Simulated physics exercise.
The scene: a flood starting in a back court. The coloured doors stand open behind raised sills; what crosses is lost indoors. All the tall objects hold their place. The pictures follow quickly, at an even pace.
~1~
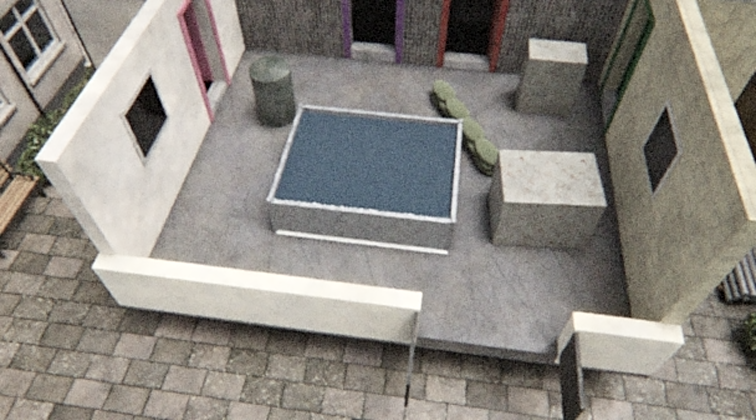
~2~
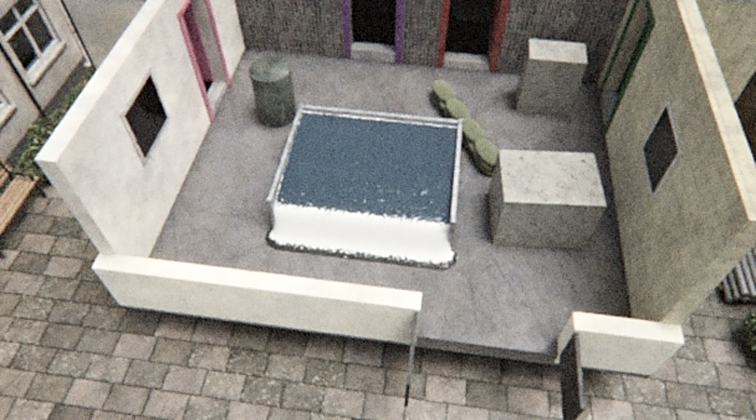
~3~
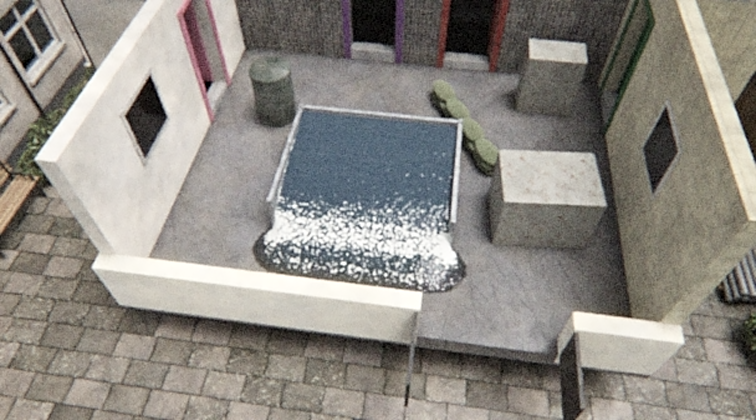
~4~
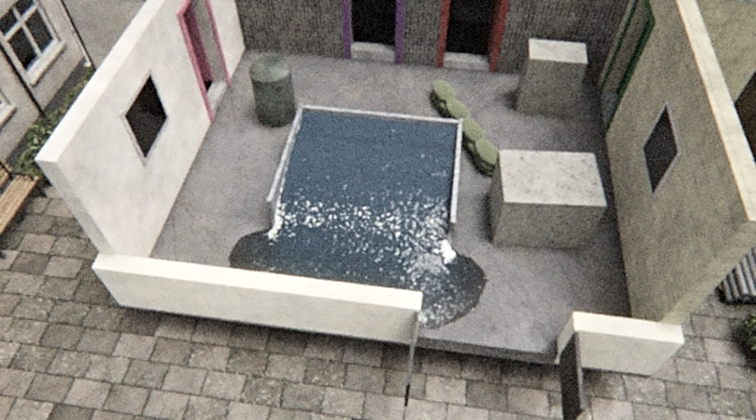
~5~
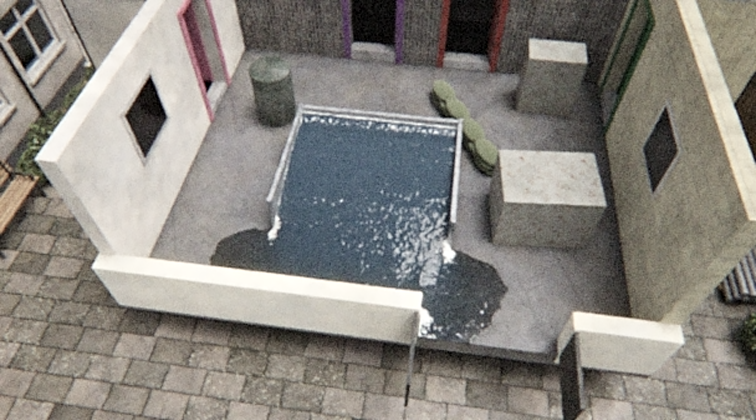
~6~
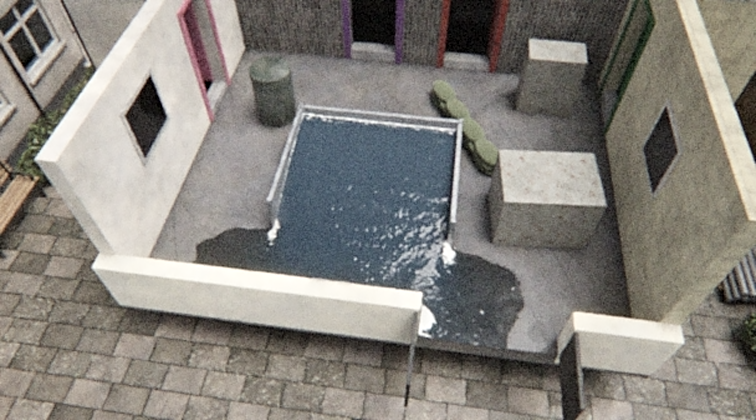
We see a walled court with a raised tank of dark water, blocks and a low green hedge; the tank's near side gives way, and water surges toward the low front wall, spreading left and right across the floor.
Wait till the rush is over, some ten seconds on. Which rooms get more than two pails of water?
The purple door stays under that; the red door stays under that; the pink door stays under that; the green door stays under that.
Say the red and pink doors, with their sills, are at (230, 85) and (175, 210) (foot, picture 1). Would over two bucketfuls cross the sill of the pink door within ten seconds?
Pink floods.
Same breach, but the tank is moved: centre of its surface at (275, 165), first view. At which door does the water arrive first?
The door marked pink.
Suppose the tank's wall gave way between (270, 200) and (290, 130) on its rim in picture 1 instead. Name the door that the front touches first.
First comes the door marked pink.
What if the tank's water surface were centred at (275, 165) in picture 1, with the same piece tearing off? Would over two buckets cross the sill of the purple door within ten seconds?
Then: The purple one lets less in.
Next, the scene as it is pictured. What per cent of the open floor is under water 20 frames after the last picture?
Near 55 in a hundred.
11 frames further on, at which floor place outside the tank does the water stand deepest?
At about (138, 283).
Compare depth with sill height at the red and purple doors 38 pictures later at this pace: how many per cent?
About 20 and 20 per cent.
A moment on, water covers 20 % of the floor; the purple door not reached, the red door not reached, the pink door not reached, the green door not reached.
Next, water covers 30 % of the floor; the purple door not reached, the red door not reached, the pink door not reached, the green door not reached.
Then, water covers 55 % of the floor; the purple door not reached, the red door not reached, the pink door wet at the sill, nothing in, the green door not reached.
Later, water covers 80 % of the floor; the purple door wet at the sill, nothing in, the red door wet at the sill, nothing in, the pink door wet at the sill, nothing in, the green door wet at the sill, nothing in.
In the end, water covers 95 % of the floor; the purple door wet at the sill, nothing in, the red door wet at the sill, nothing in, the pink door wet at the sill, nothing in, the green door wet at the sill, nothing in.
